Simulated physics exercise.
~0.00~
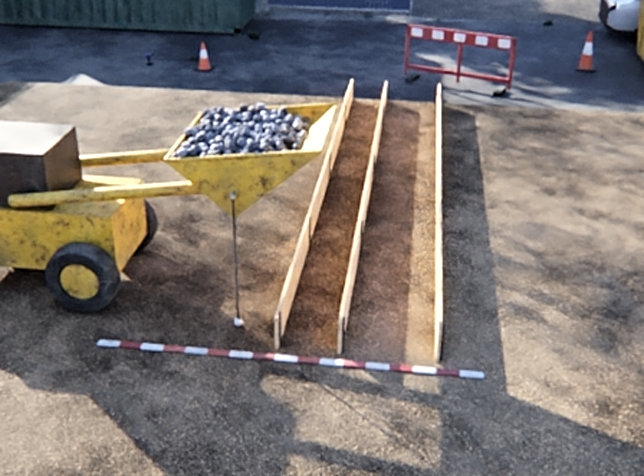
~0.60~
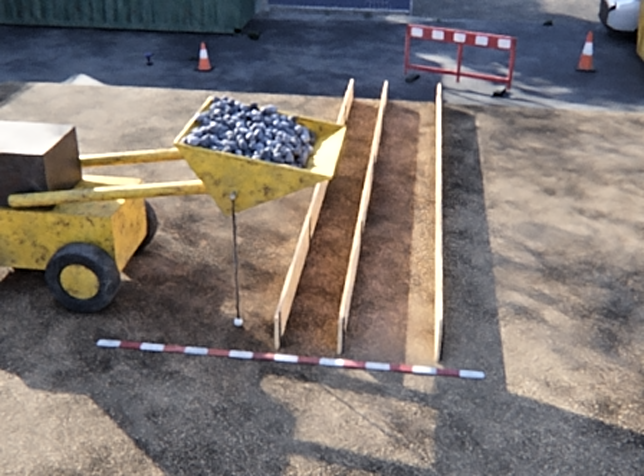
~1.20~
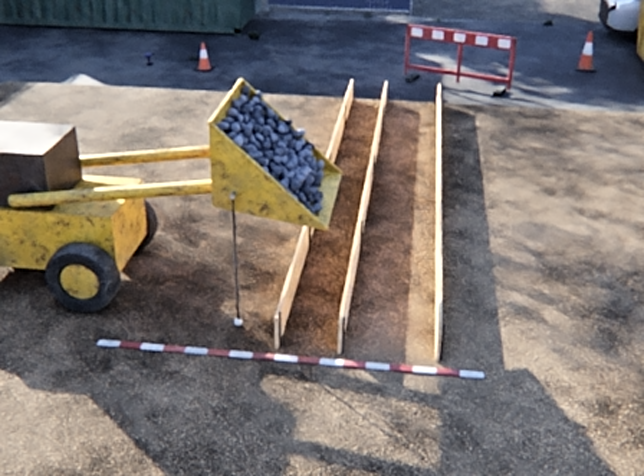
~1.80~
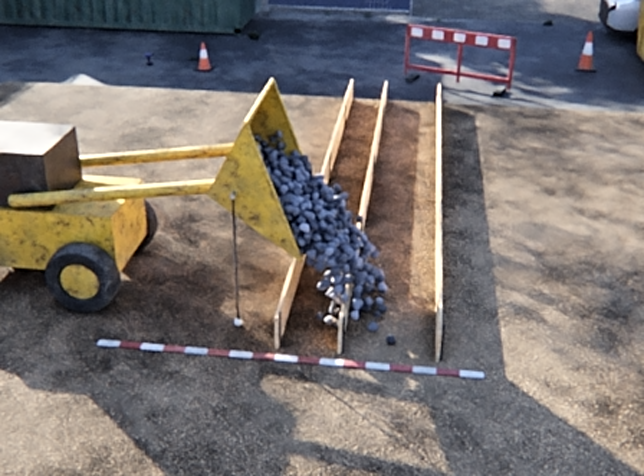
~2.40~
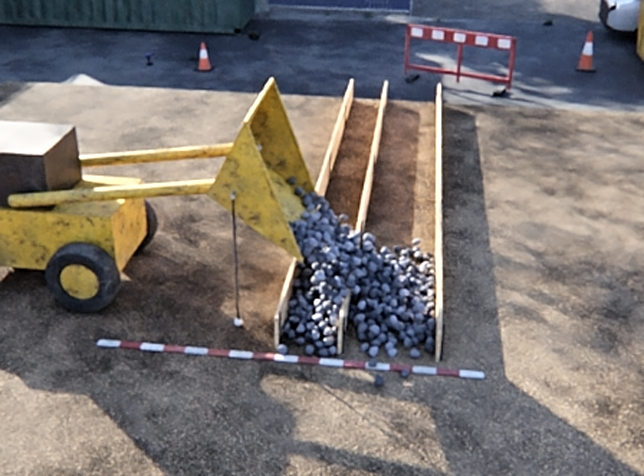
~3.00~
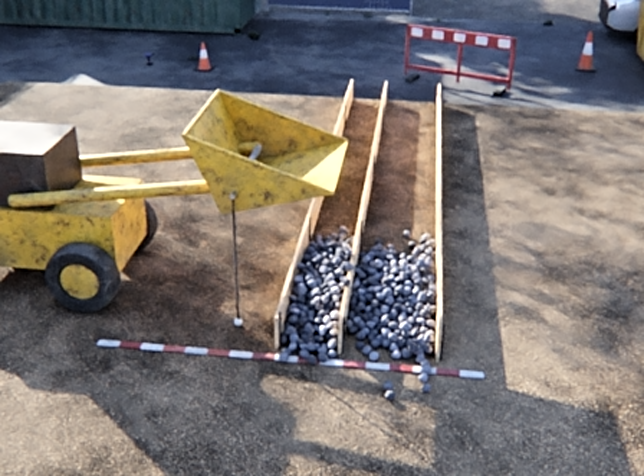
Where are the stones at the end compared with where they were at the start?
At the start they are heaped in the loader's raised yellow bucket. By the end nearly all of them lie on the ground lower and to the right, spread across the front of the two plank-edged bays, with a few strays just outside.
Sunlit yard, a yellow loader tipping dark rounded stones from its bucket into two plank-edged bays, then levelling the emptied bucket.
